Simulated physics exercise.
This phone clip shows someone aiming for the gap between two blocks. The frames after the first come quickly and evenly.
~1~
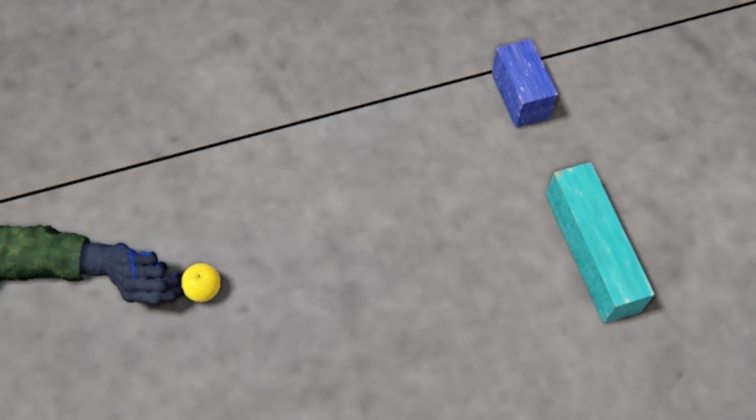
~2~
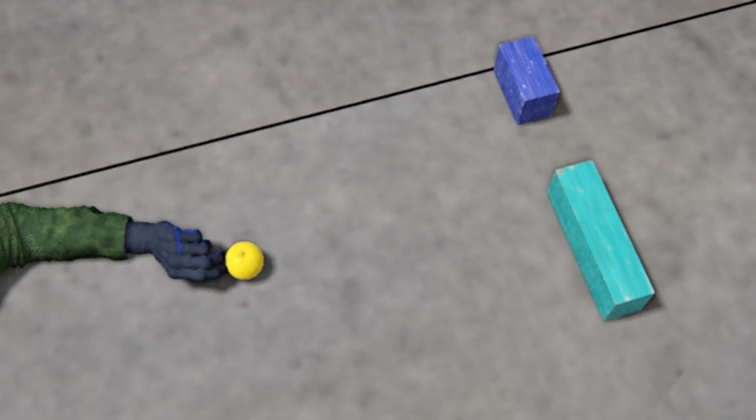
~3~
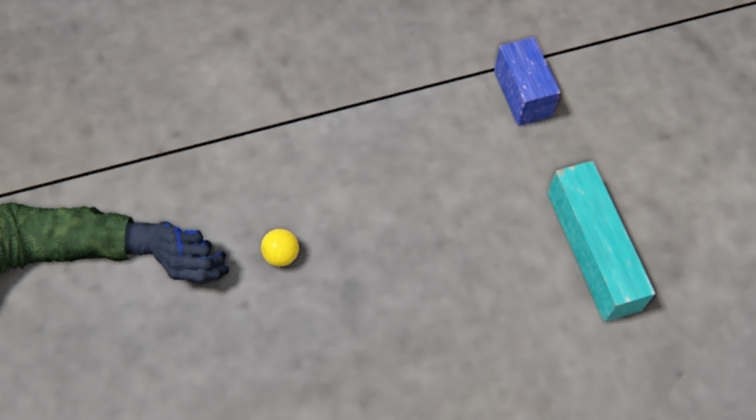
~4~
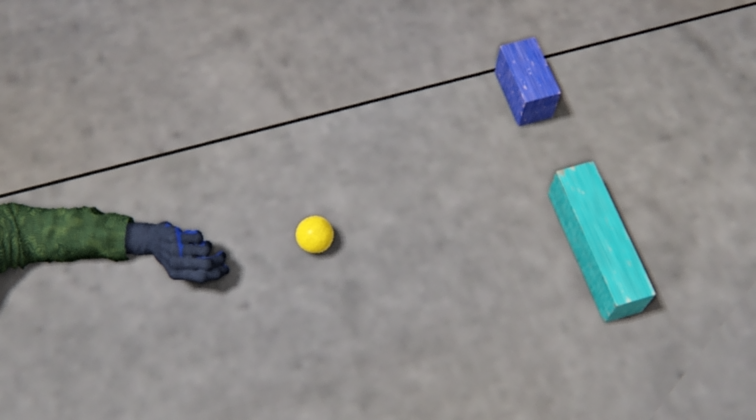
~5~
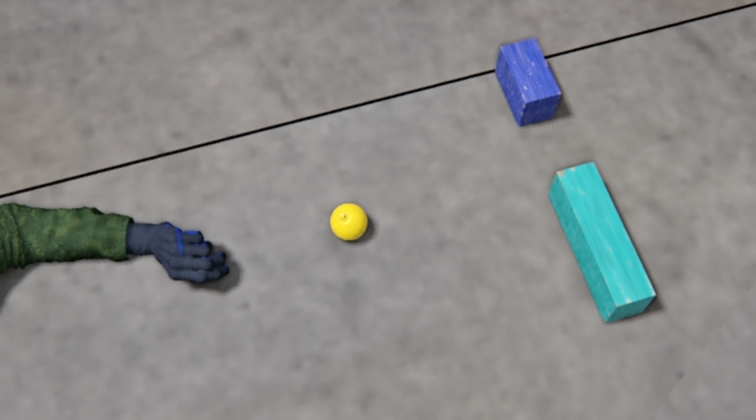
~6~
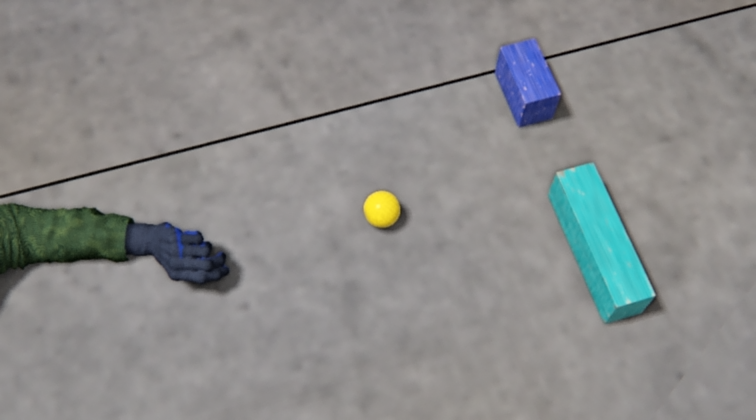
On a mottled grey concrete floor crossed by a slanting black line, the view looks down from above. A gloved hand in a green sleeve rests at the left behind a small yellow ball, while a blue block sits on the line at upper right and a longer turquoise block lies below it. The hand pushes the ball rightward, then stays still as the ball rolls steadily up and right across open floor.
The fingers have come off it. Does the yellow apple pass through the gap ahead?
Outcome: The yellow apple passes through its gap.
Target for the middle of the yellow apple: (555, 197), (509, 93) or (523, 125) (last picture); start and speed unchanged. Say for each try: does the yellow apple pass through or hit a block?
Okay, so it meets a block, then it meets a block, and finally it meets a block.
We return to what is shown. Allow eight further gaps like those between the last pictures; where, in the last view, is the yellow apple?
Its centre lands near (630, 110).
Then, 0.48 s on from there, yellow apple heading on near (744, 69).
Then, 1.06 s on from there, yellow apple heading on.
In the end, the yellow apple gets between the blocks.
